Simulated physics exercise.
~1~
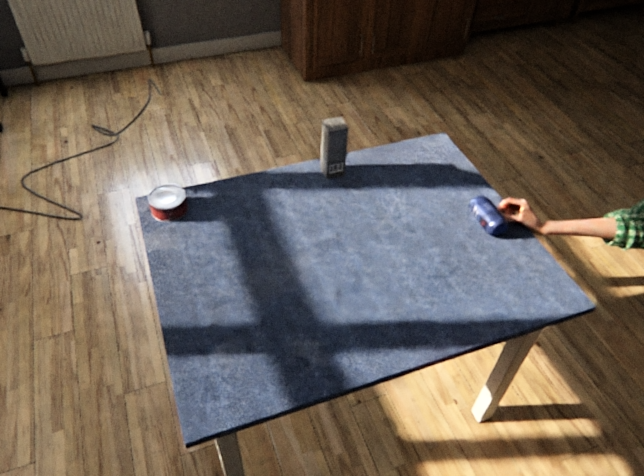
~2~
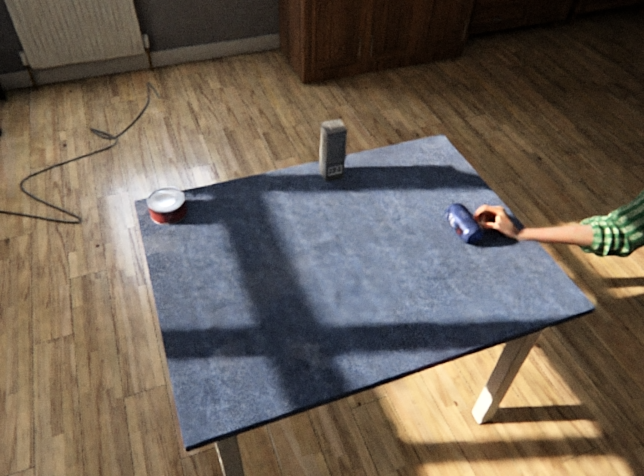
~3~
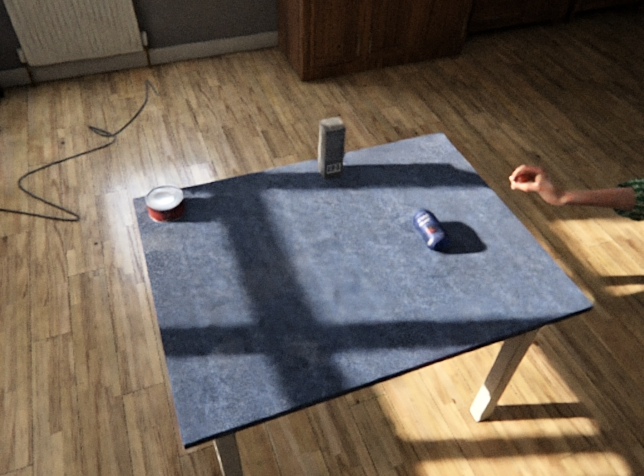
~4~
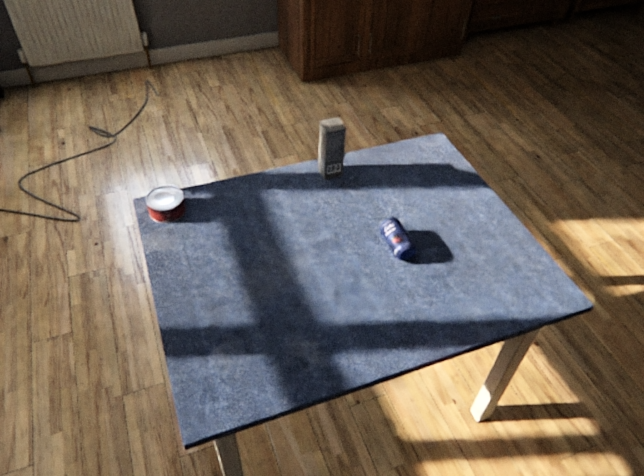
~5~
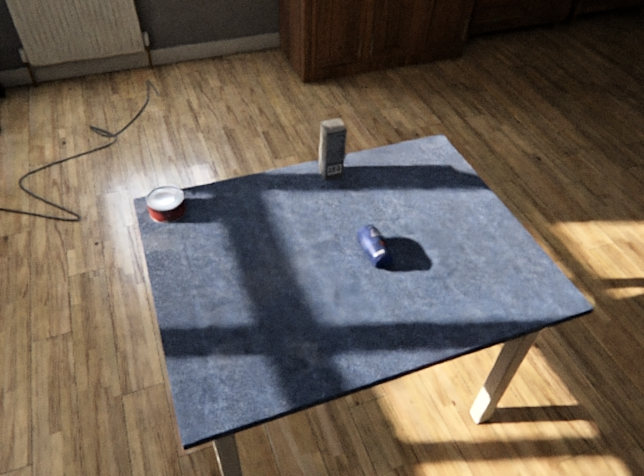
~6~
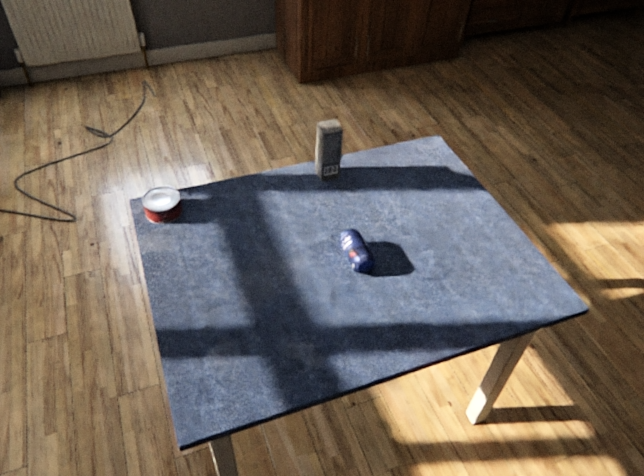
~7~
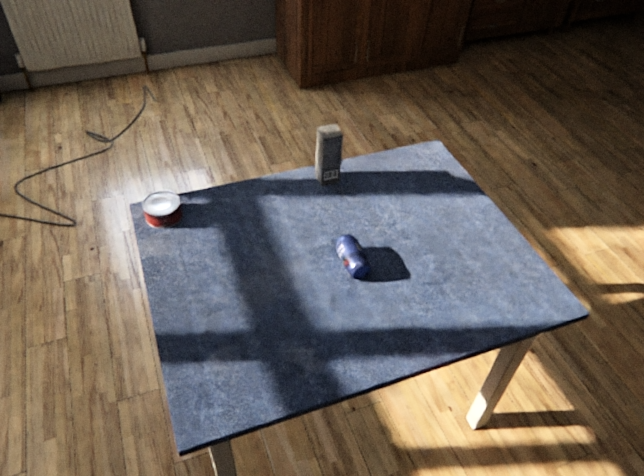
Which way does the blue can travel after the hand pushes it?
The blue can rolls to the left across the table top, away from the hand.
A blue can lies on its side near the right edge of a blue-grey table, with a hand in a green checked sleeve holding it. The table stands on a sunlit wooden floor, seen from above at an angle, with a grey carton at its far edge and a red tub with a pale top at the far left corner. The hand pushes the can left, then lets go and draws back out of view. The can rolls on alone across the table top, slowing as it goes. It comes to rest near the middle of the table, still on its side.
